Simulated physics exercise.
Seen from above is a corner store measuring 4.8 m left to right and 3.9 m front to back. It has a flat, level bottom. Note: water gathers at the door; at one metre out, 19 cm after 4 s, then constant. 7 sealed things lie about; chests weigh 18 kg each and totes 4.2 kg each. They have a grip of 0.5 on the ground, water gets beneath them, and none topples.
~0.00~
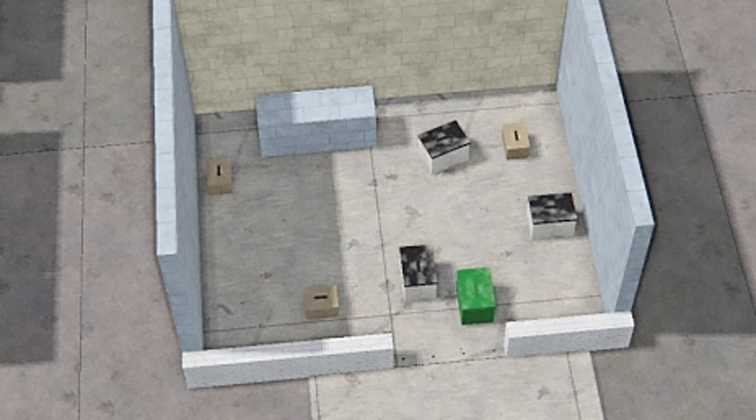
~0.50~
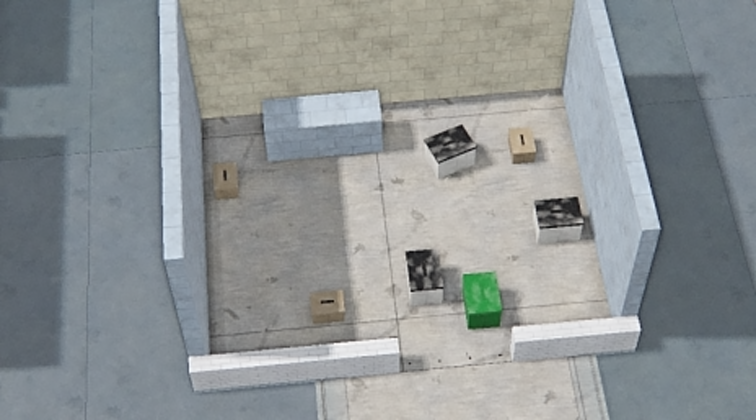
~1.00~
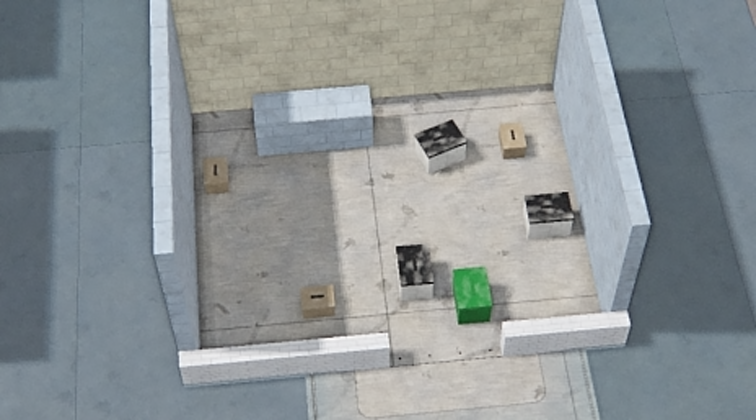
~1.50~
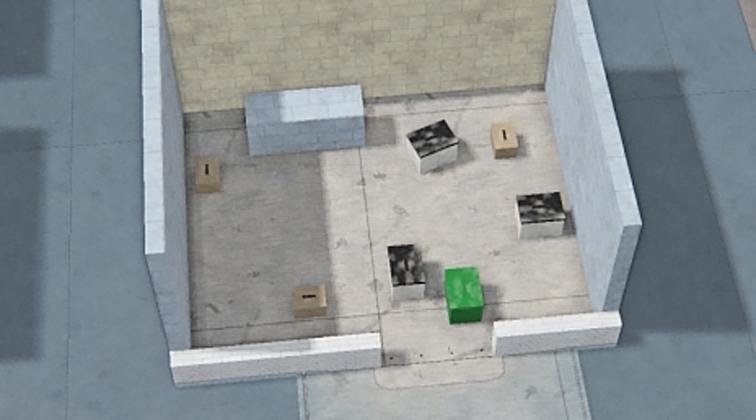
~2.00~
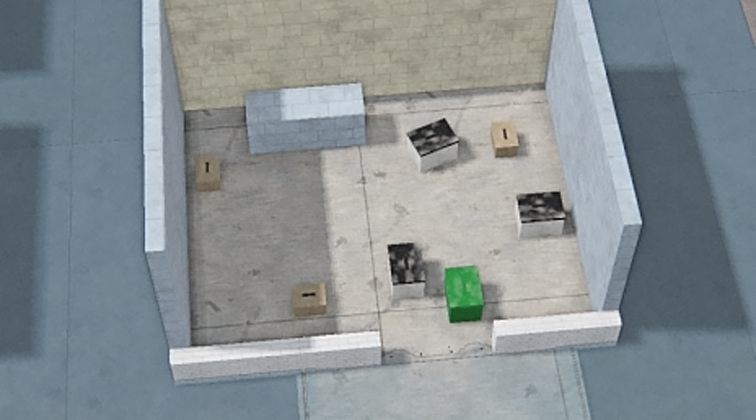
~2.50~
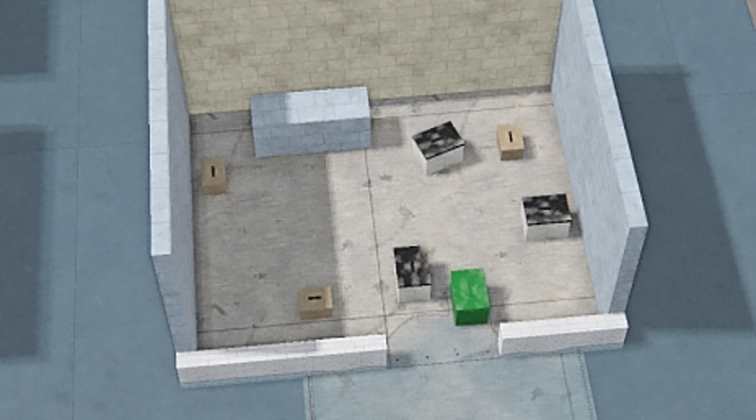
Bluish water spreads around the walled room and edges into the doorway while the boxes stay put.
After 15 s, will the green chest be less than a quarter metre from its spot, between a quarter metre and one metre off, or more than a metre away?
My money says it edges along a bit.
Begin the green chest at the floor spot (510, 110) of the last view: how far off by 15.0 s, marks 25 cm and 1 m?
Answer: It covers a big distance.
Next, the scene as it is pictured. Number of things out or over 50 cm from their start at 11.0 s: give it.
By my tally, 4.
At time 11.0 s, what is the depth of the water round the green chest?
Roughly 7 cm at that moment.
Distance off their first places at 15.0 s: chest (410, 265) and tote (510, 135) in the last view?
250 cm and 200 cm respectively.
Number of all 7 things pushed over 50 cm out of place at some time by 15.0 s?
By my count, 6.
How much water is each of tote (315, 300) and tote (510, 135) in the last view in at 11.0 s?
3 and 11 cm.
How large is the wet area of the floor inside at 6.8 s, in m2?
Roughly 16 m2.
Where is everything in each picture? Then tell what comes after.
The green chest at (476, 288), on the bottom; water covers 0.0 m2; 0 of 7 have shifted, in the first picture.
The green chest at (482, 292) rests on the ground; 0.0 m2 under water; 0 of 7 have shifted, in the second picture.
The green chest at (473, 287), on the bottom; 0.0 m2 under water; 0 of 7 have shifted, in the third picture.
The green chest at (464, 287) rests on the ground; water covers 0.0 m2; 0 of 7 have shifted, in the fourth picture.
The green chest at (464, 286), on the bottom; 0.0 m2 under water; 0 of 7 have shifted, in the fifth picture.
The green chest at (470, 289) rests on the ground; 0.4 m2 under water; 0 of 7 have shifted, in the sixth picture.
After 3.5 s the green chest is near (470, 289), 0.0 m from its start, aground; 0 afloat.
After 6.8 s the green chest is near (507, 236), 0.9 m from its start, aground; 0 afloat.
After 11.0 s the green chest is near (509, 235), 0.9 m from its start, aground; 3 afloat.
After 15.0 s the green chest is near (512, 254), 0.7 m from its start, afloat; 7 afloat.
